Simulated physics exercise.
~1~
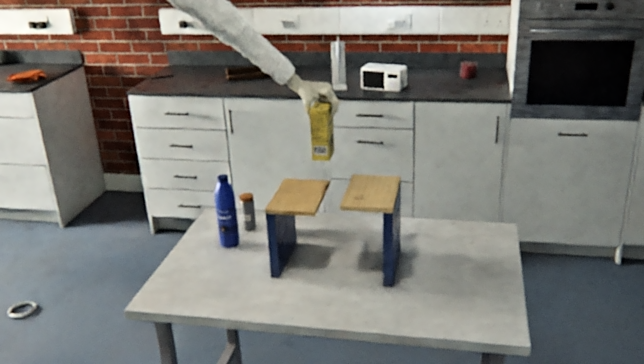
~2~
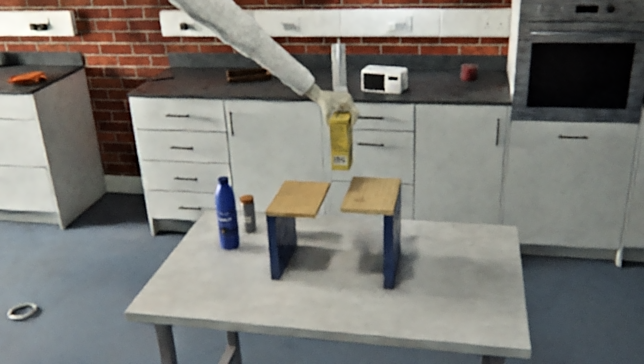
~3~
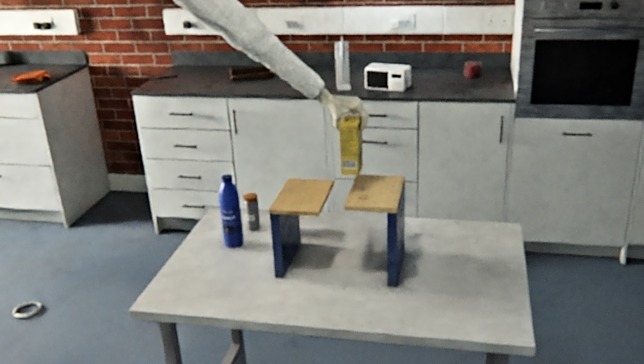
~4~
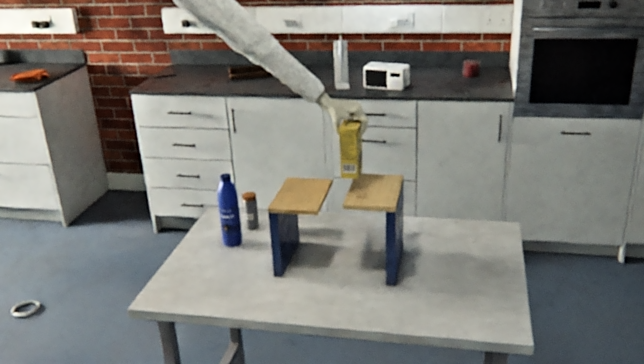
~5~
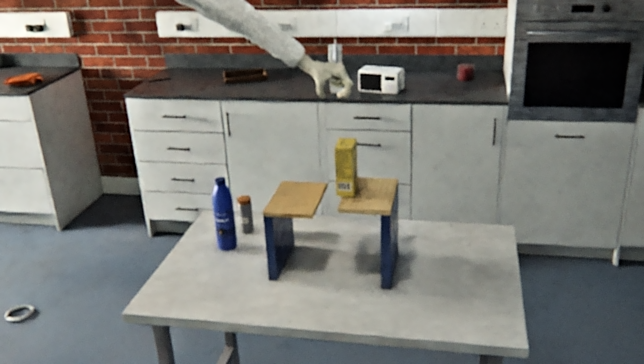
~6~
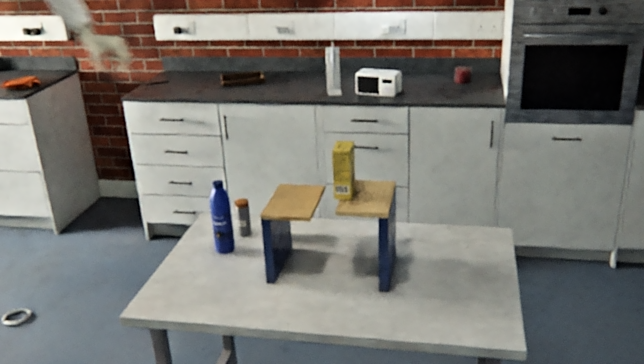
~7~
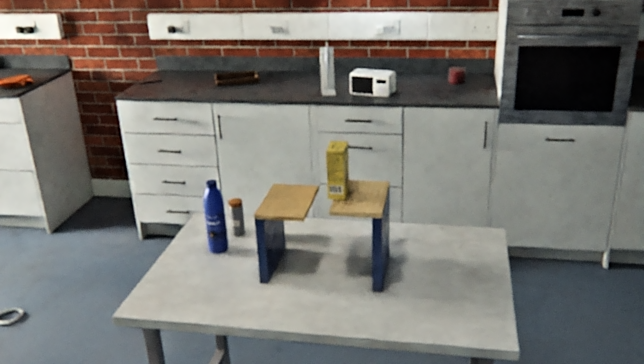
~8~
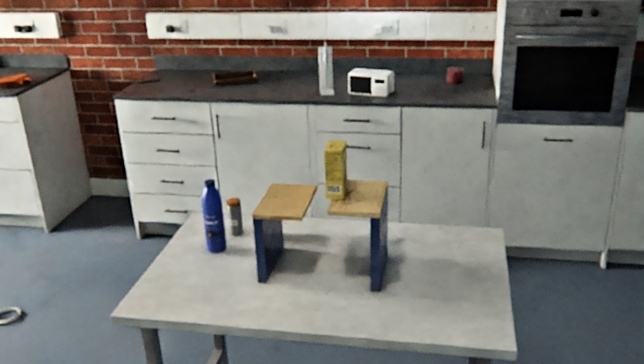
In a kitchen, a gloved hand lowers a yellow carton over two raised ledges and withdraws, leaving it upright on the right one.
